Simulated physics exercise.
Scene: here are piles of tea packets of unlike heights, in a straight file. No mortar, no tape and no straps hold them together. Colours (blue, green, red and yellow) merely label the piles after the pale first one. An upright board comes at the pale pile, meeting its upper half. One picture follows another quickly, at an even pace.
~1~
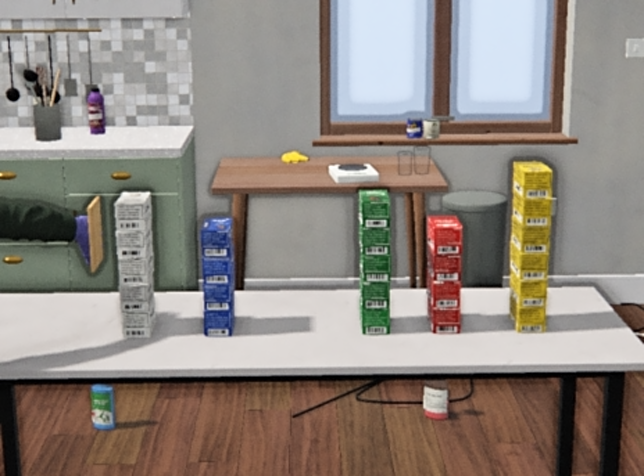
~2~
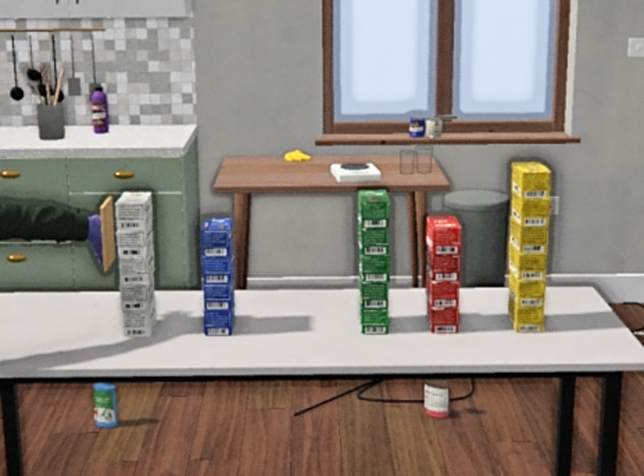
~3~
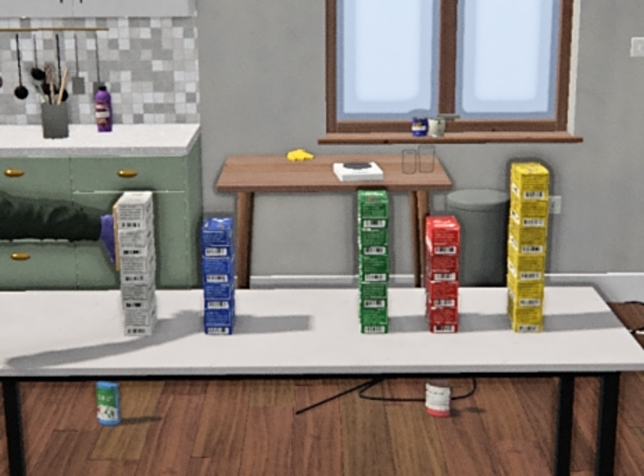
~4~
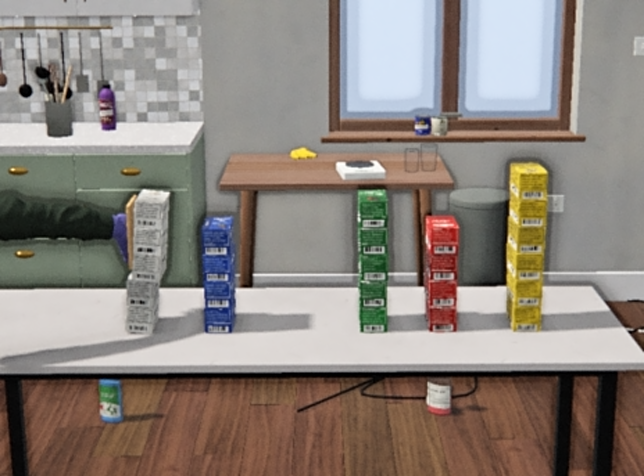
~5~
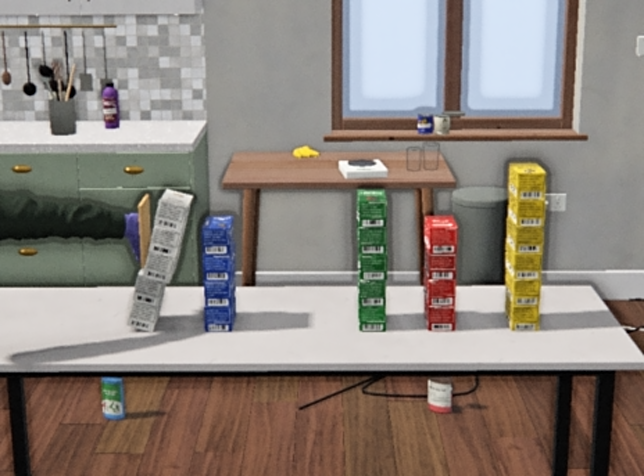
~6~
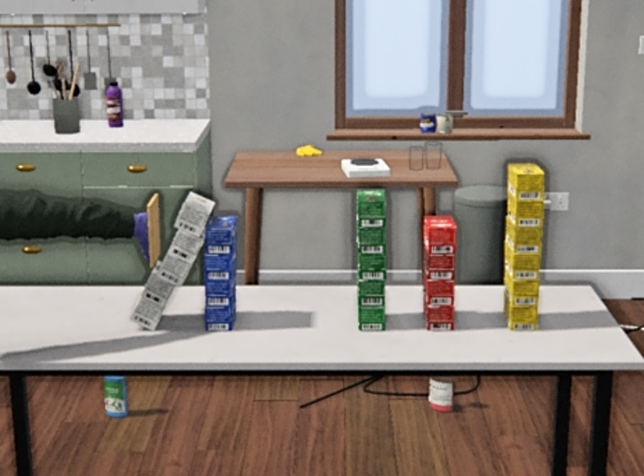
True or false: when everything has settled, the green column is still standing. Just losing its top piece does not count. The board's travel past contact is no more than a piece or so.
True.
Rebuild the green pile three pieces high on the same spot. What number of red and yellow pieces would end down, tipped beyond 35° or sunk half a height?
That comes to red 0, then yellow 0.
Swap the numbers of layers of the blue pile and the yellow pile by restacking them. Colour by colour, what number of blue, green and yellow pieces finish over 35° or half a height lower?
Per pile: Blue 6; green 4; yellow 3.
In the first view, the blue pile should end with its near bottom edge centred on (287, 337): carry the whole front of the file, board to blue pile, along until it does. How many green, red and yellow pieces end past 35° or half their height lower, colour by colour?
The numbers come out as green 5, then red 4, then yellow 5.
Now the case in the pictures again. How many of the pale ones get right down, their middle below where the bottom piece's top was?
The pale count is 2.
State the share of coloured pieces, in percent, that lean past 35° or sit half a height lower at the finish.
Around 20 %.
Soon, 3 of the pale pile down; none of the 5 green packets down (0 of 19 in all colours); top green packet unmoved; top blue packet tipped a little.
A while on, 5 of the pale pile down; none of the 5 green packets down (0 of 19 in all colours); top green packet unmoved; top blue packet tipped well over, half its height lower.
Towards the end, 5 of the pale pile down; none of the 5 green packets down (4 of 19 in all colours); top green packet unmoved; top blue packet on its side.
Finally, 5 of the pale pile down; none of the 5 green packets down (4 of 19 in all colours); top green packet unmoved; top blue packet on its side. Seen by the last camera, middles, top green packet near (371, 208), top blue packet near (344, 310).
